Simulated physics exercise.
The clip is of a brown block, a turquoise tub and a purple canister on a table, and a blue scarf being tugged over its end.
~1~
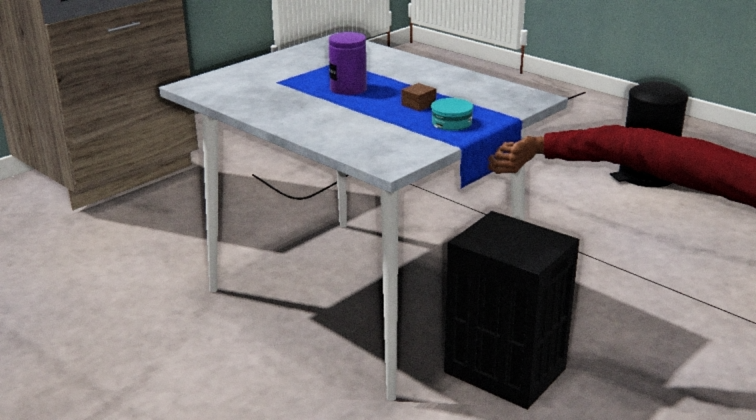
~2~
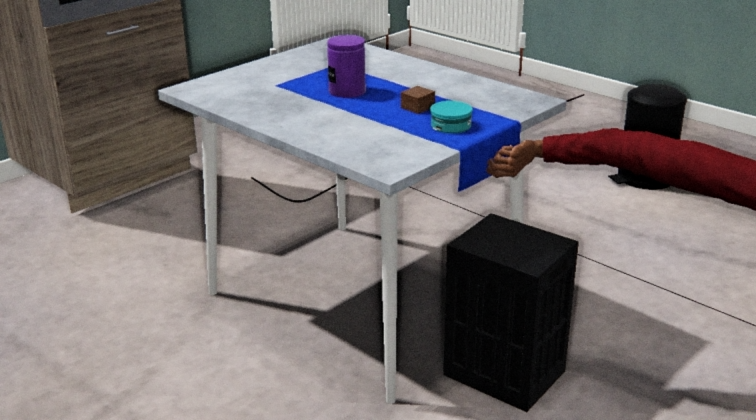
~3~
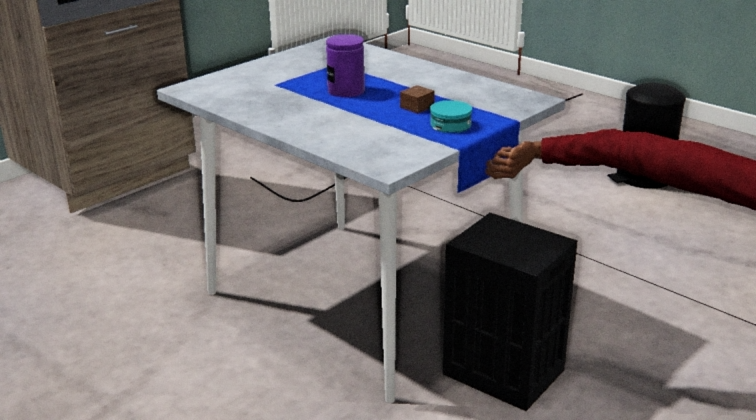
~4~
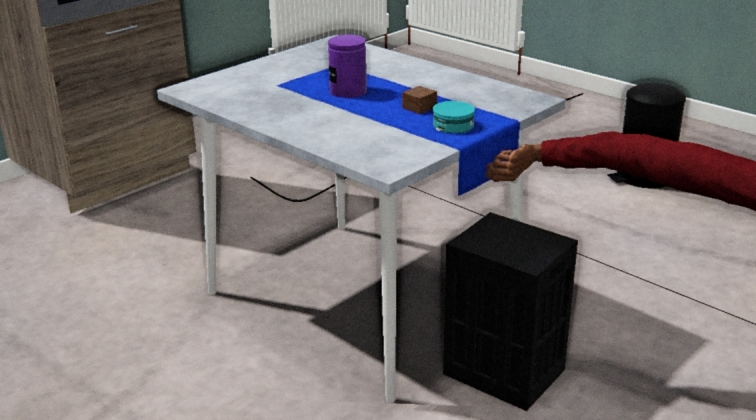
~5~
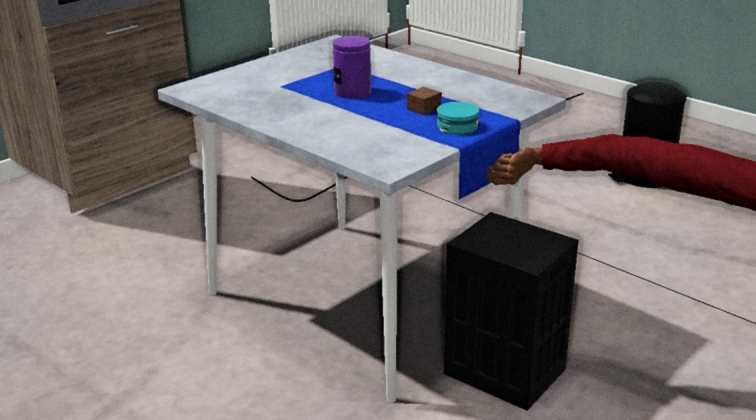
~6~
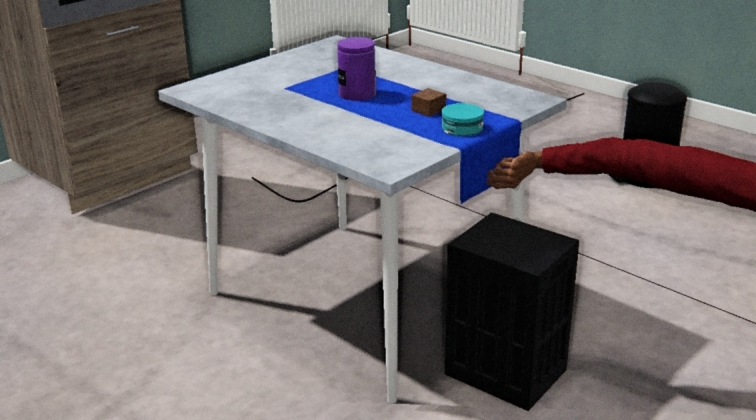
The clip opens on a purple canister, a brown block and a turquoise tub standing on a blue scarf across a grey table, a red-sleeved hand at its overhanging end. At first almost nothing shifts; then the hand draws the scarf slightly over the edge, and all three objects ride a little rightward with it.
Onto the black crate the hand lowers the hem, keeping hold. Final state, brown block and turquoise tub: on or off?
Brown block - on; turquoise tub - off.
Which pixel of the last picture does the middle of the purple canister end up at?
In the last view its middle is at (393, 80).
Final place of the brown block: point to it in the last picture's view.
End point, last frame: (470, 115).
Then, 0.48 s after the last picture, hem going down; block carried along near (451, 109); tub carried along near (490, 131).
Then, 0.94 s after the last picture, hem on the crate; block carried along near (470, 115); tub over the edge.
At rest, hem on the crate; block carried along near (470, 115); tub over the edge. The brown block keeps clear of the edge and the turquoise tub falls off.
